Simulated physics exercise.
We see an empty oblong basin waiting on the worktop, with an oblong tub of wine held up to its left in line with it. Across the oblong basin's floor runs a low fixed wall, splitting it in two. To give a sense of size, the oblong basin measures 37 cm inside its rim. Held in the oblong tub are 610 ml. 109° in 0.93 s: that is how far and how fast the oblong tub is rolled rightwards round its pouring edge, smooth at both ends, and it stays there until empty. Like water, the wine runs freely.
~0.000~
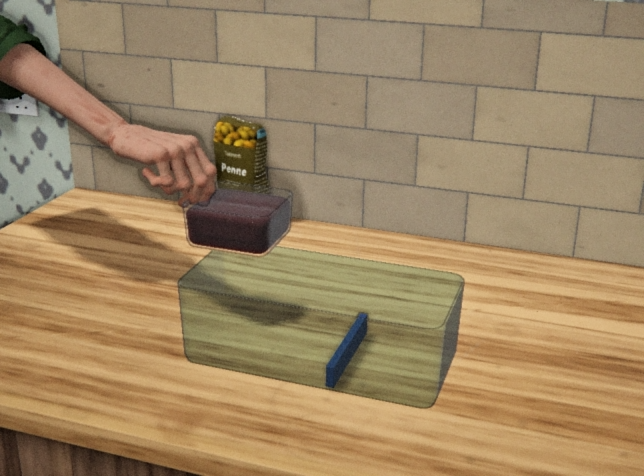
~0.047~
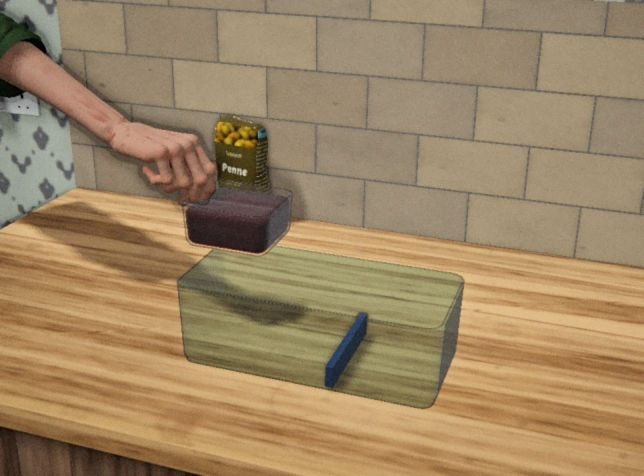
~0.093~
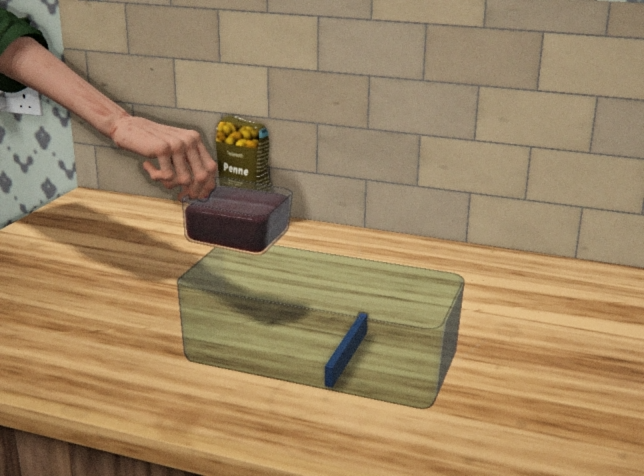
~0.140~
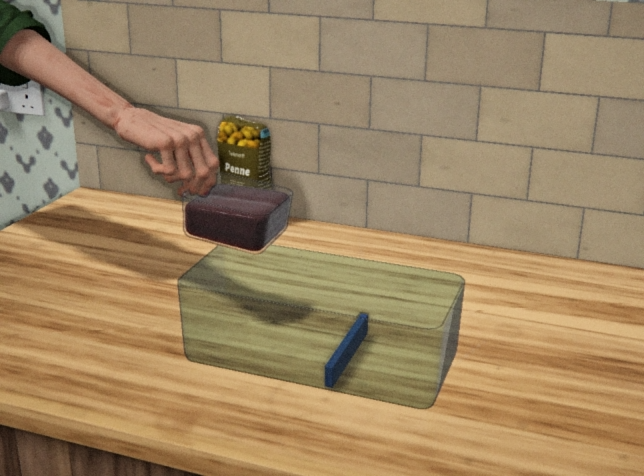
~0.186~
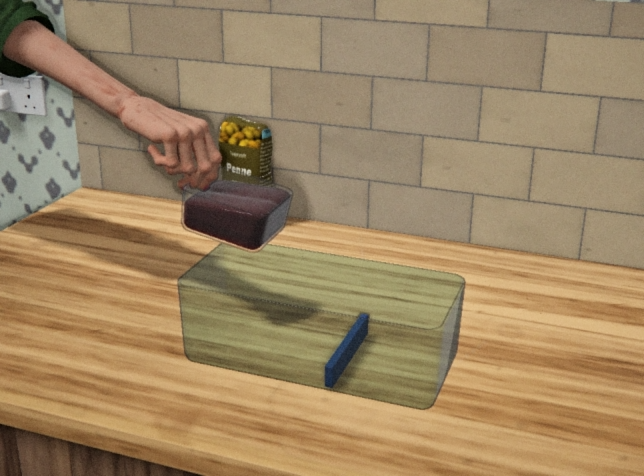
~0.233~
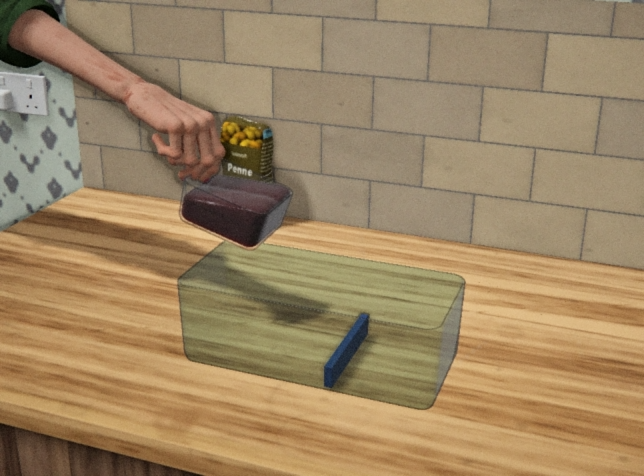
In the video, a hand holds a small clear tub of dark red wine above the left end of a larger clear basin with a blue divider on a wooden worktop, slowly tilting the tub slightly to the right.
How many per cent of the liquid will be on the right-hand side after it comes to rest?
Some 63 per cent will be on the right-hand side.
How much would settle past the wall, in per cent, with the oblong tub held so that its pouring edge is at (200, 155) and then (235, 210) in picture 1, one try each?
About 20 %, then about 15 %.
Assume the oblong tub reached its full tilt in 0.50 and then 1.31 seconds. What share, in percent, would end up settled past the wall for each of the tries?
First 60, then 55 per cent.
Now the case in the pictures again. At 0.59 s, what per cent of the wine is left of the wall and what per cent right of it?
Lab note: Left near 18 %, right near 0.
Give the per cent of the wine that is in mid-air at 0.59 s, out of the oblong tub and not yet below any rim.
Share: Roughly 46 per cent.
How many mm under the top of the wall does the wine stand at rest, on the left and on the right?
Left about 26 mm, while the right is about 16 mm.
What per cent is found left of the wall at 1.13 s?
The left part holds close to 36 per cent.
Then, 0.59 s in, the tilt is 77° and 36 per cent is still to pour, 18 is left of the wall and 0 right of it.
Then, 0.86 s in, the tilt is 107° and 3 per cent is still to pour, 24 is left of the wall and 65 right of it.
Then, 1.13 s in, the tilt is 109° and 0 per cent is still to pour, 36 is left of the wall and 63 right of it.
Then, 1.43 s in, the tilt is 109° and 0 per cent is still to pour, 36 is left of the wall and 63 right of it.
Finally, 36 per cent lies left of the wall, 63 right of it and 1 outside.
